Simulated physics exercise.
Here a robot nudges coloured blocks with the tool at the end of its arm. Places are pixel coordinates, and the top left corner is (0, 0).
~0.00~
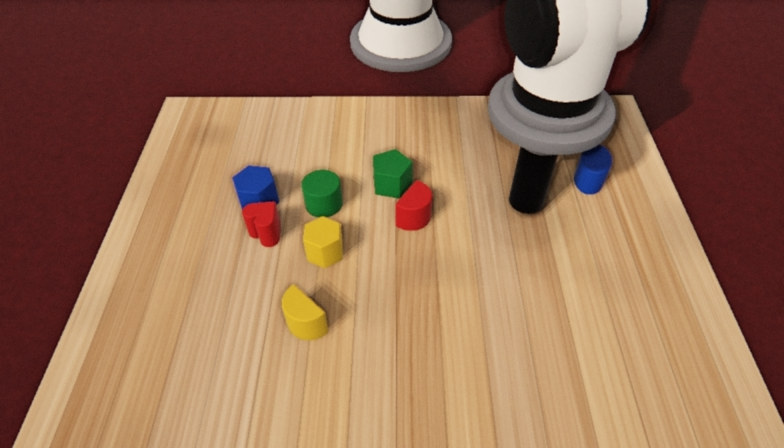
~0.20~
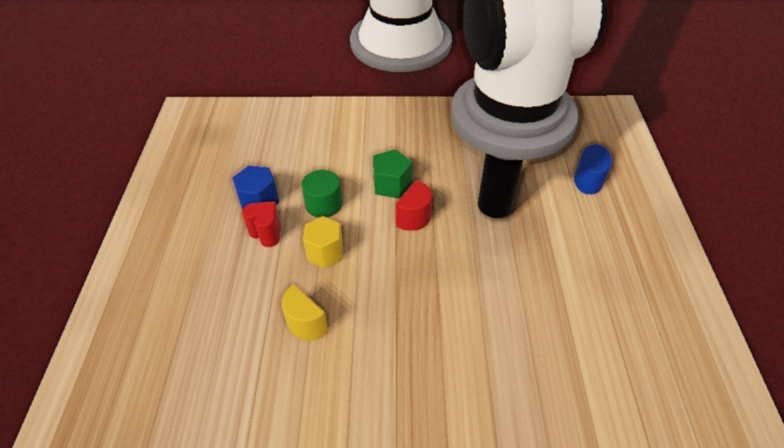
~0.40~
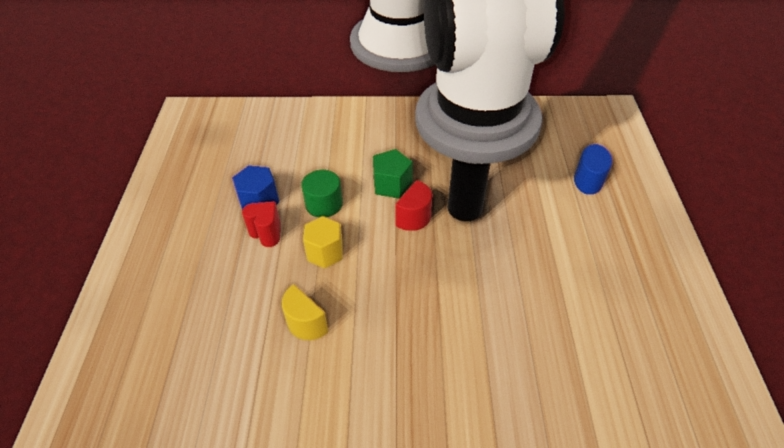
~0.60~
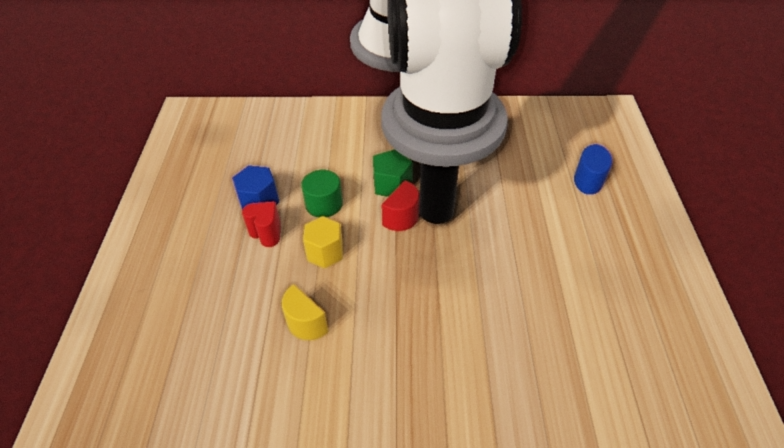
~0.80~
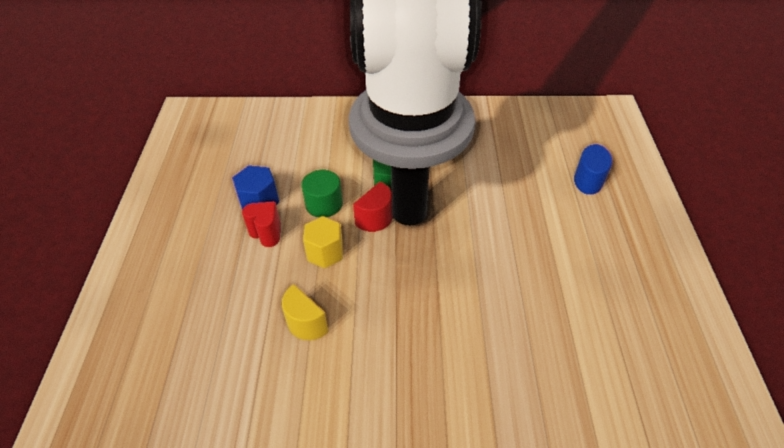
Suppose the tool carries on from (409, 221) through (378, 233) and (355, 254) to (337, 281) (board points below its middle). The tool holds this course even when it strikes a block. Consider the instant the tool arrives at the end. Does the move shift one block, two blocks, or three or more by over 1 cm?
Of all the blocks, two travel more than a centimetre.
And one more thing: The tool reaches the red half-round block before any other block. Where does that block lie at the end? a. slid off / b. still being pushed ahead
Option a.
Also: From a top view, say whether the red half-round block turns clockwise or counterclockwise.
Twists clockwise.
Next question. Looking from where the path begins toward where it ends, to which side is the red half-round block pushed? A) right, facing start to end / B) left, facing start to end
Choice A: Right, facing start to end.
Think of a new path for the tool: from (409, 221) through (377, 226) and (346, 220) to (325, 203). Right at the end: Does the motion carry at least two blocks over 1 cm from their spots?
Yes
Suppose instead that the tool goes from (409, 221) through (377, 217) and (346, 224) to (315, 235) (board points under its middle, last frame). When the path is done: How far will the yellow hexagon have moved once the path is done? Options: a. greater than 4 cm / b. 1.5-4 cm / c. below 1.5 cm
I choose b.
On the path given first. One third of the way, tool at (378, 225); red half-round block at (345, 201), turned 35° clockwise.
Two thirds of the way, tool at (354, 246); yellow hexagon at (314, 234), turned 15° clockwise; red half-round block at (338, 203), turned 40° clockwise.
At the end, tool at (336, 273); yellow hexagon at (308, 237), turned 25° clockwise; red half-round block at (338, 203), turned 40° clockwise; green pentagonal block not moved.
